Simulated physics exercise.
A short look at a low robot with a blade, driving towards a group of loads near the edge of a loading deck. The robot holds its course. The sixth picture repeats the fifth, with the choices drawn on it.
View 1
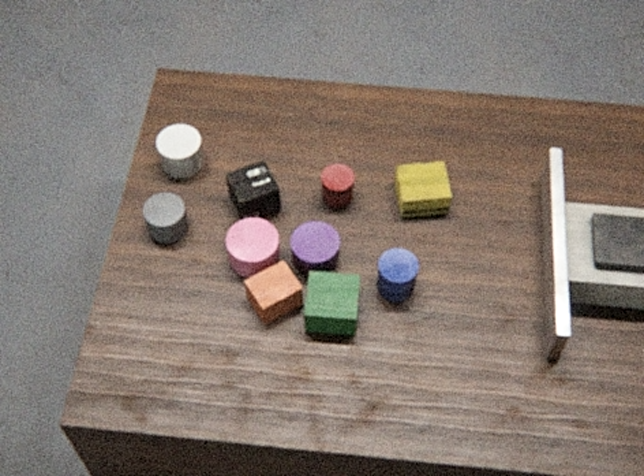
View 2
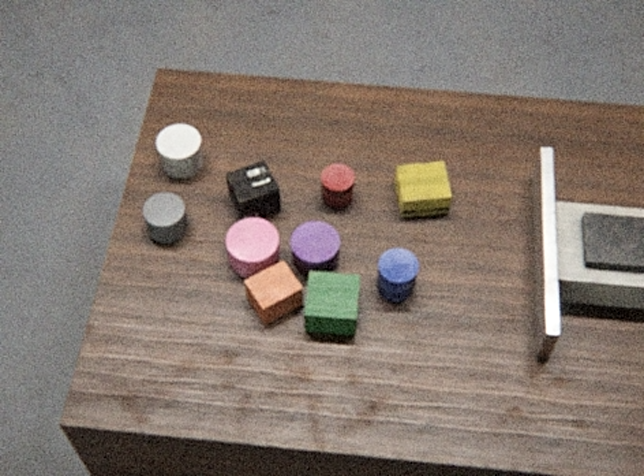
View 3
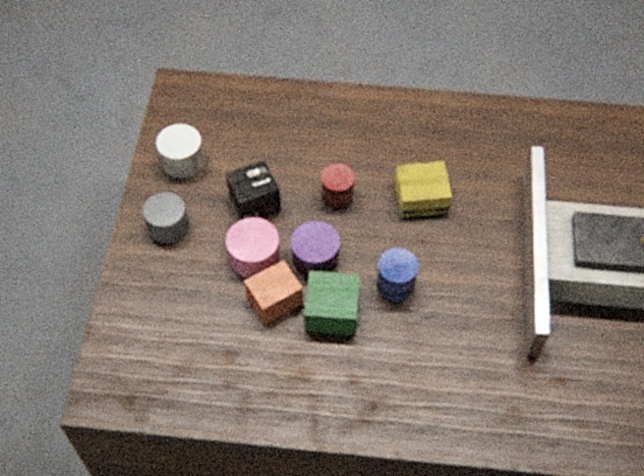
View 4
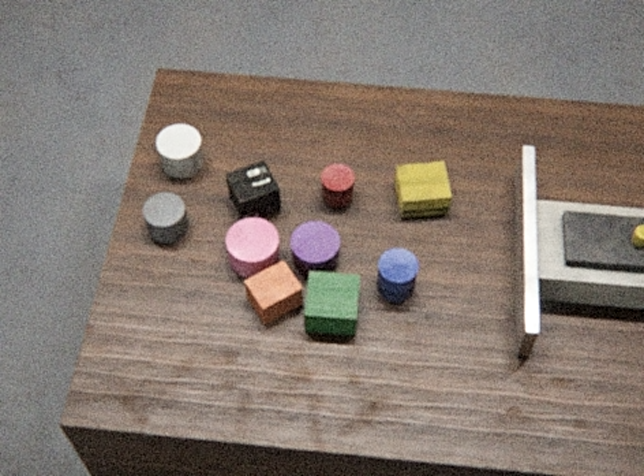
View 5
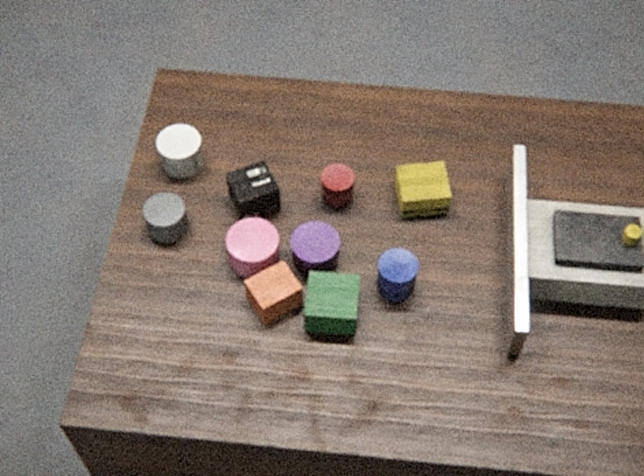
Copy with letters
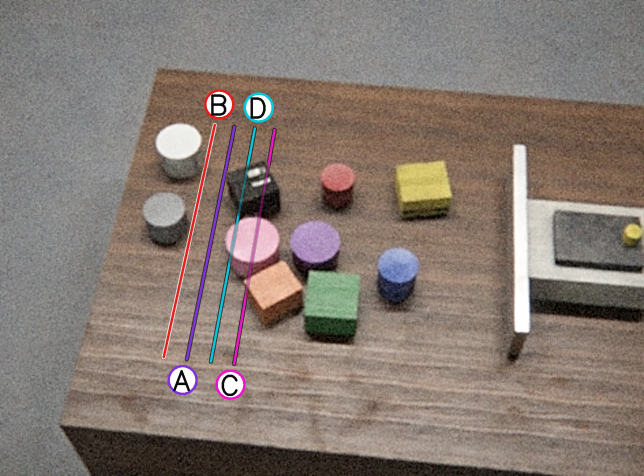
A low grey robot with a wide upright blade sits at the right of a dark wood-grained deck, seen from above at an angle, with grey floor beyond. To its left are white, grey, pink, purple, red and blue cylinders among black, orange, green and yellow blocks. The robot creeps steadily left, blade first, touching none of them, while the loads and the camera stay still.
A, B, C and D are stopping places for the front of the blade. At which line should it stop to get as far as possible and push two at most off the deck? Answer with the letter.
No third one falls up to B.
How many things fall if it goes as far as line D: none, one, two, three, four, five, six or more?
The count is none.
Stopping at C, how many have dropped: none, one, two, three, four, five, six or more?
The count is none.
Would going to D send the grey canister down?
No.
On the marked copy, A at (213, 233); B at (191, 232); C at (256, 237); D at (235, 235).
With B. Early on, robot (470, 228); yellow box (373, 181); red pail (331, 187).
Further on, robot (351, 218); orange crate (195, 296); red pail (225, 160).
At the end, robot (259, 210); white pail over the edge; grey canister over the edge; two fallen.
As for the rest, A is within the limit but short; C is within the limit but short; D is within the limit but short.
